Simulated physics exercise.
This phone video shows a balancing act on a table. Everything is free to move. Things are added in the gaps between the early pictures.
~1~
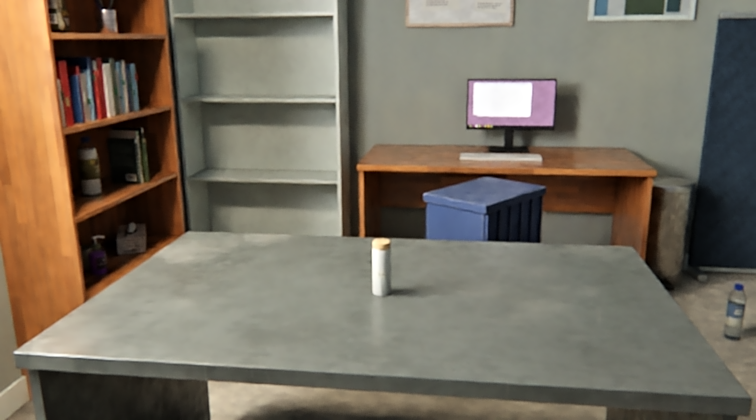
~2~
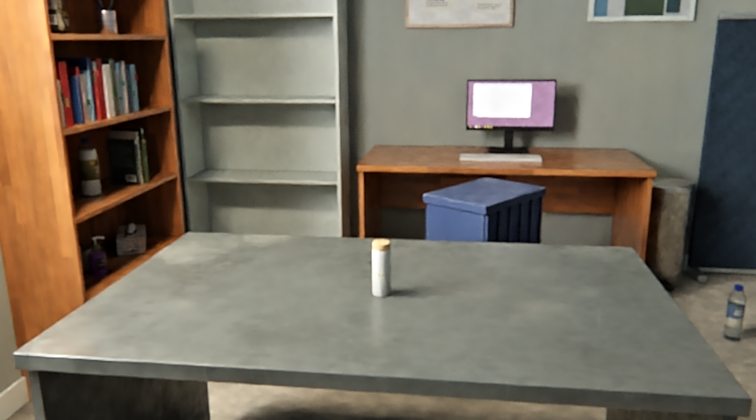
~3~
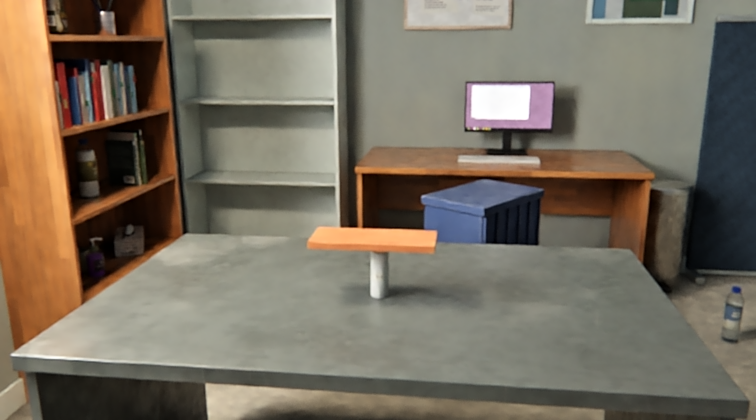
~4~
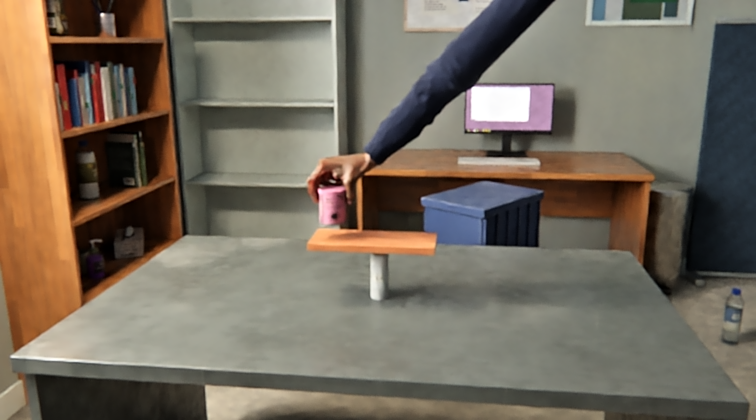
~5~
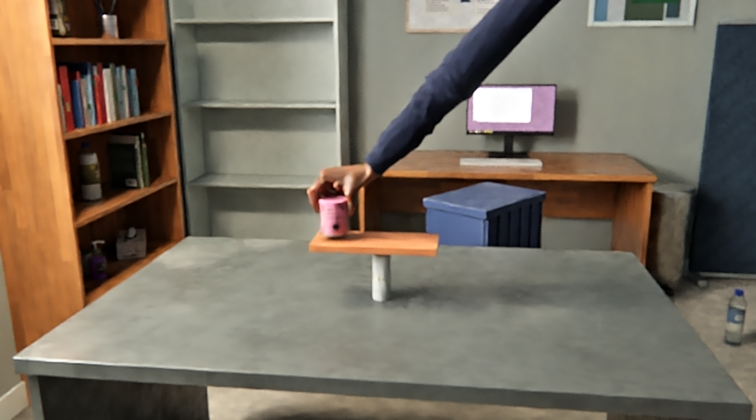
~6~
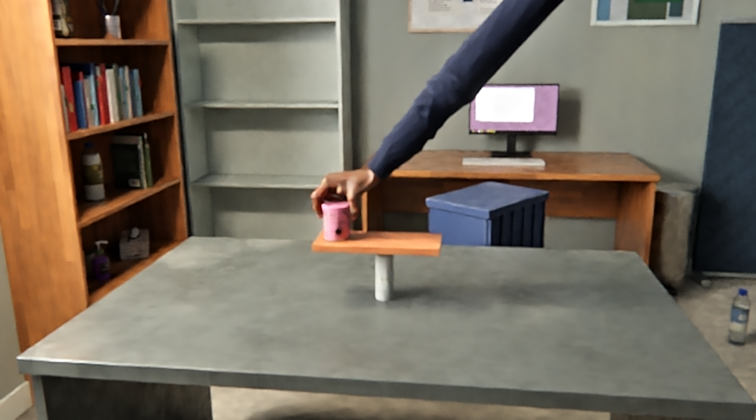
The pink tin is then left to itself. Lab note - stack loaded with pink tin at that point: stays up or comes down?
Observed: Comes down.
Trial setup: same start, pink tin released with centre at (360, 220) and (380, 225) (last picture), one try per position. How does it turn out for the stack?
Case A: It caves in; case B: It survives.
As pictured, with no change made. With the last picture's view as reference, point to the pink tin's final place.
End spot: Near (292, 282).
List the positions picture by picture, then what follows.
The last thing is not in view yet; white shaker (382, 267), in the first picture.
The last thing is not in view yet; white shaker (382, 268), in the second picture.
The last thing is not in view yet; white shaker (380, 269), in the third picture.
On its way; pink tin (333, 205); white shaker (380, 271), in the fourth picture.
On its way; pink tin (334, 216); white shaker (382, 272), in the fifth picture.
Set down, still held; pink tin (337, 221); white shaker (384, 272), in the sixth picture.
Then, 0.30 s on from there, pink tin now fallen; orange board turned 31° from how it was put.
Then, 0.50 s on from there, orange board turned 47° from how it was put; white shaker turned 9° from how it was put.
Then, 0.60 s on from there, orange board now fallen; white shaker turned 55° from how it was put.
Then, 0.70 s on from there, white shaker now fallen.
In the end, fallen, pink tin, white shaker and orange board. At the end, from the last picture's camera, pink tin near (292, 283). The stack gives way.
